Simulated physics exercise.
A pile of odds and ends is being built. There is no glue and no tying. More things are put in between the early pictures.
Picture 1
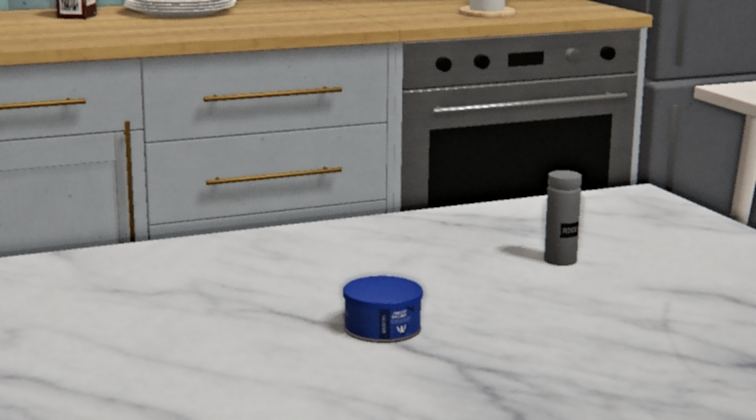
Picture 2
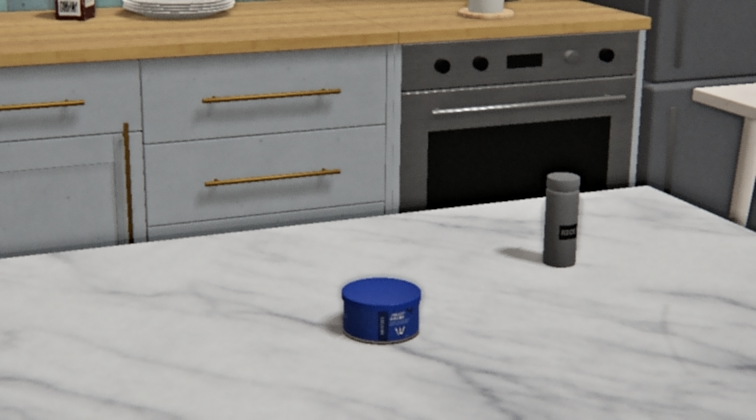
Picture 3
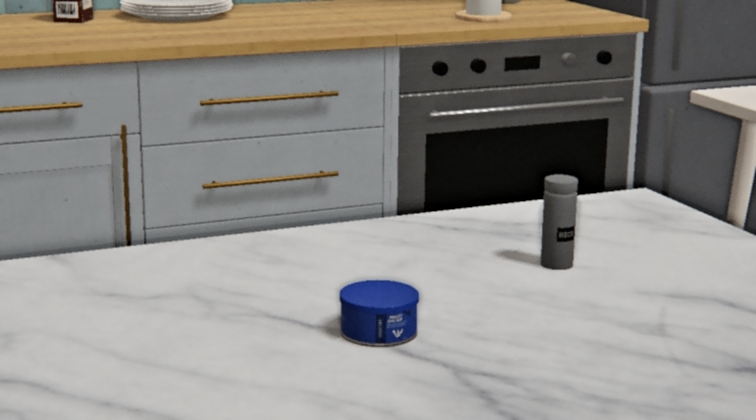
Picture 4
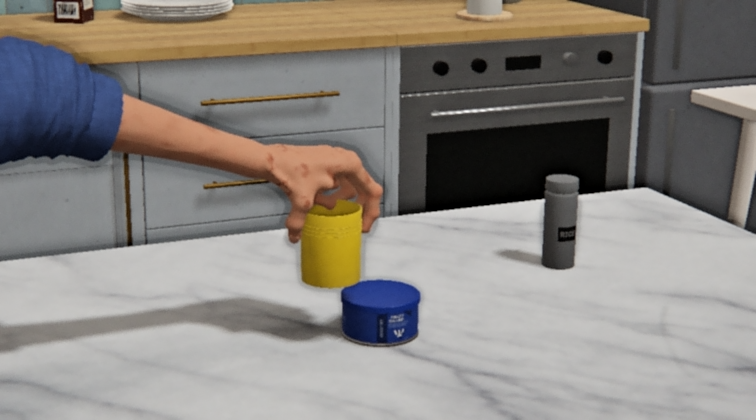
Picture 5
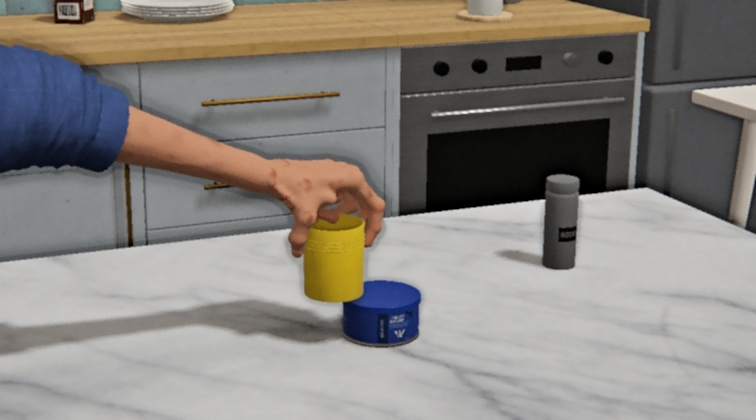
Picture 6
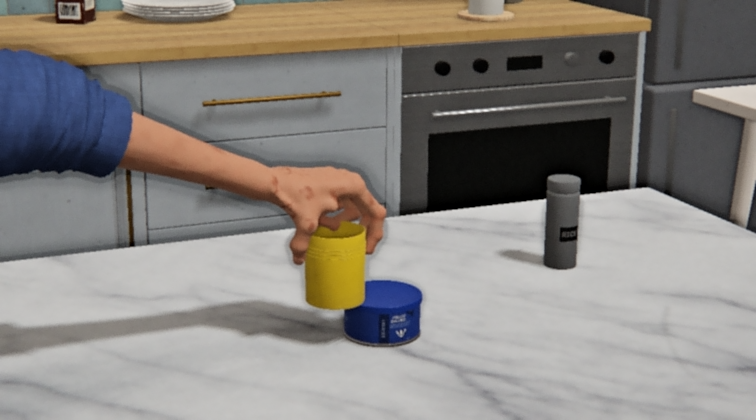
A hand lowers a yellow cup onto the marble counter beside a blue tub.
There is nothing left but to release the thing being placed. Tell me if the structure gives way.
The pile does not stay together.
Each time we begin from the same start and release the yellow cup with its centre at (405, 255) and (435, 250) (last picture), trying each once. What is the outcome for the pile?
The pile remains stable in the first case, then in the second case it tips over.
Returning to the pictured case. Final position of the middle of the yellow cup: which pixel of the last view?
It ends near (274, 320).
Then, 0.30 s after the last picture, yellow cup now fallen.
Then, 0.40 s after the last picture, things are still on the move.
Then, 0.50 s after the last picture, nothing new.
Then, 2.10 s after the last picture, yellow cup resting near (274, 320).
At rest, fallen, yellow cup; the other 2 in place. Seen from the same camera at the end, yellow cup near (274, 320). The pile loses its balance.
